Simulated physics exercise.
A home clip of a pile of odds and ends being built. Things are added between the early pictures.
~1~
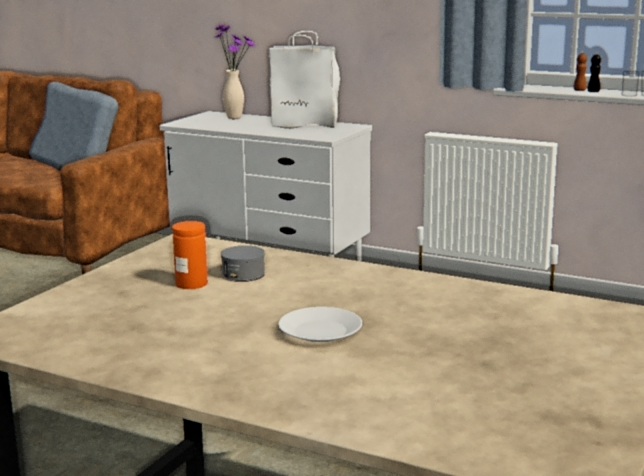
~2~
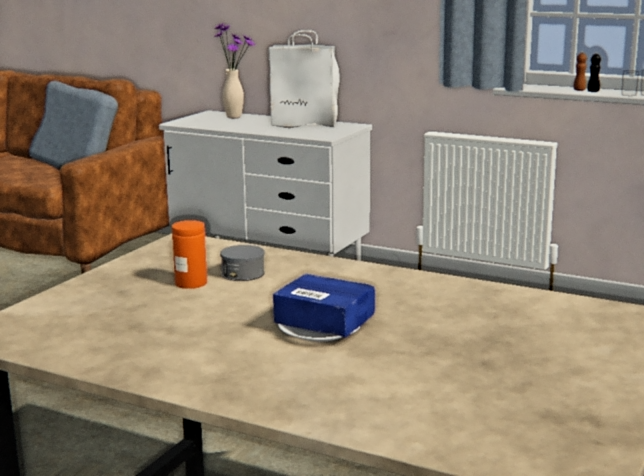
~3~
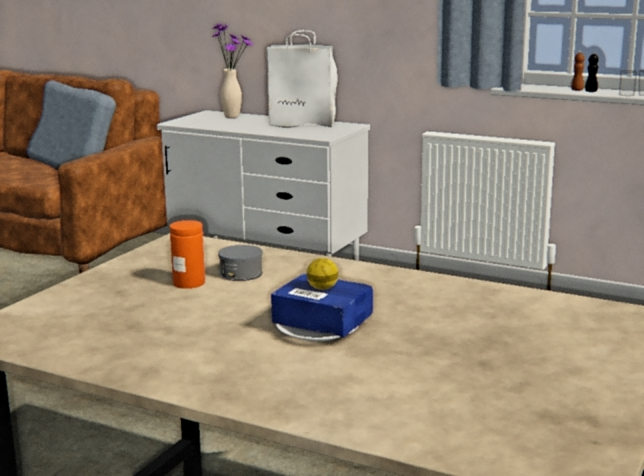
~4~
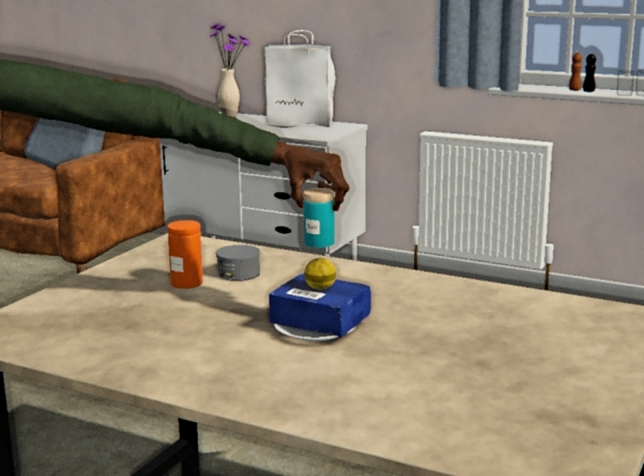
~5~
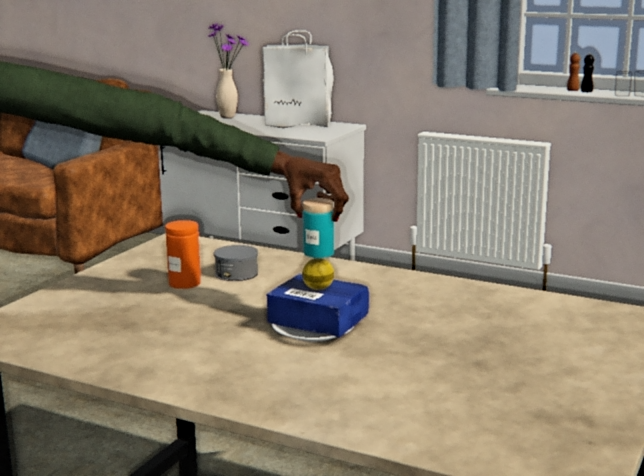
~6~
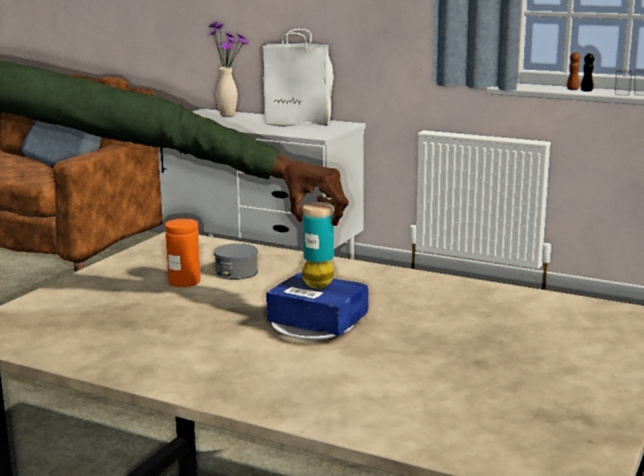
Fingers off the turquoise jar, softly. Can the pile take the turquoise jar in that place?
The pile loses its balance.
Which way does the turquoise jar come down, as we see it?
It goes to the right.
Then, 0.70 s past the last view, turquoise jar now fallen.
Then, 0.80 s past the last view, things are still on the move.
Then, 1.40 s past the last view, nothing new.
Finally, fallen, turquoise jar; the other 5 still in place. Final places as the last picture's camera would see them, turquoise jar near (463, 343). The pile comes apart.
